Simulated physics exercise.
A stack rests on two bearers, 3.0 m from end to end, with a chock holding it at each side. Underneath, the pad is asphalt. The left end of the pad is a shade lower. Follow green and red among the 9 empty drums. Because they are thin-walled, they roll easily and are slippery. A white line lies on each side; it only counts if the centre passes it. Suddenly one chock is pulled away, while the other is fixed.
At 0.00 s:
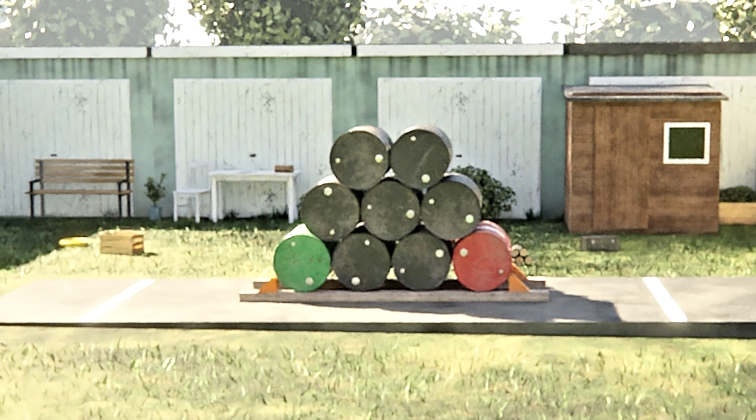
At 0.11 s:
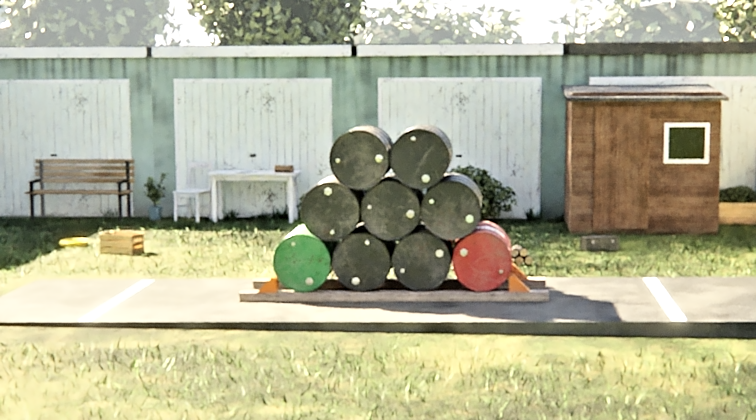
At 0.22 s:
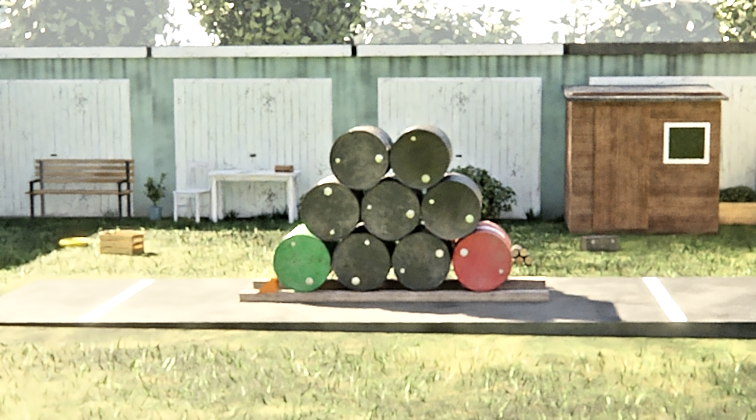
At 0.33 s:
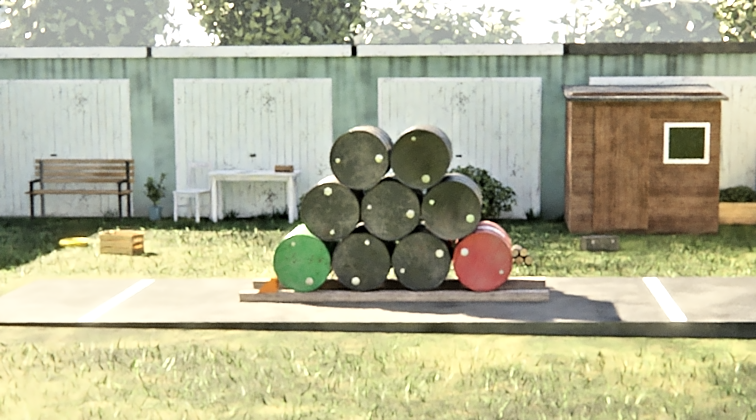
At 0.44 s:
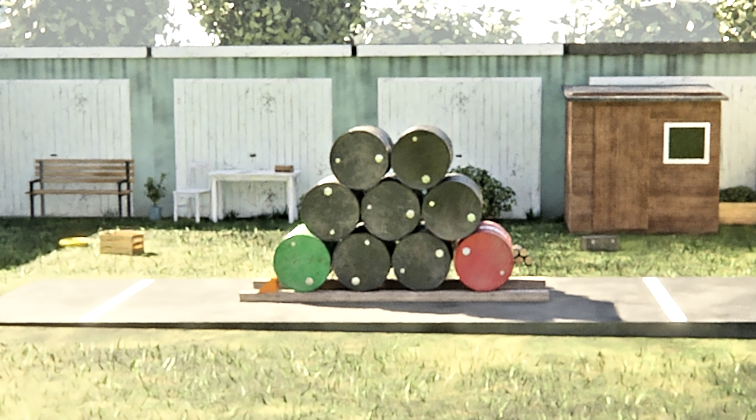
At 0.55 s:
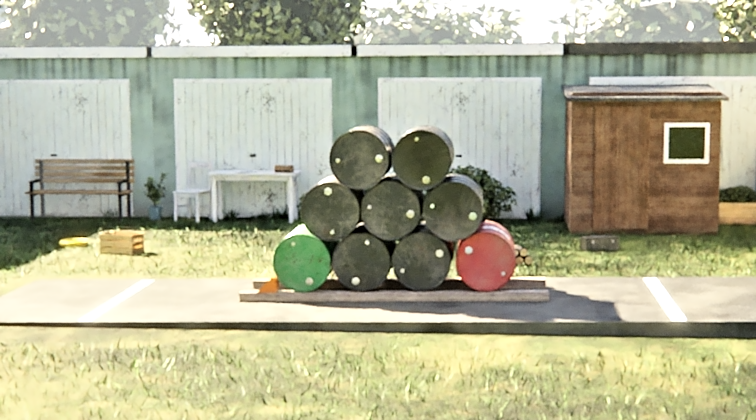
A red drum at the bottom right of a stacked pyramid of drums shifts very slightly to the right after the orange chock beside it disappears from view. The stack, otherwise dark with a green drum at bottom left, rests on bearers across a grey pad with a white line on each side. Seen front-on by a steady camera in a sunlit grassy yard, the other drums barely move before white-panelled walls and a brown shed.
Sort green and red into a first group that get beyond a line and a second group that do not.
Green - second group; red - first group.
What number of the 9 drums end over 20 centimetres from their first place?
Count: 6.
After 1.1 s, green is on the bearers, 65 cm from the bearers' left end; red is on the bearers, 40 cm from the bearers' right end, rolling right; 0 over a line so far.
After 1.6 s, red is on the bearers, 5 cm from the bearers' right end, rolling right; no change for green; 0 over a line so far.
After 2.3 s, red is off the bearers, 50 cm short of the right line, rolling right; no change for green; 0 over a line so far.
After 3.0 s, red is past the right line; no change for green; 1 over a line so far.
At rest (8.5 s), green is on the bearers, 65 cm from the bearers' left end; red is past the right line; 2 over a line so far.
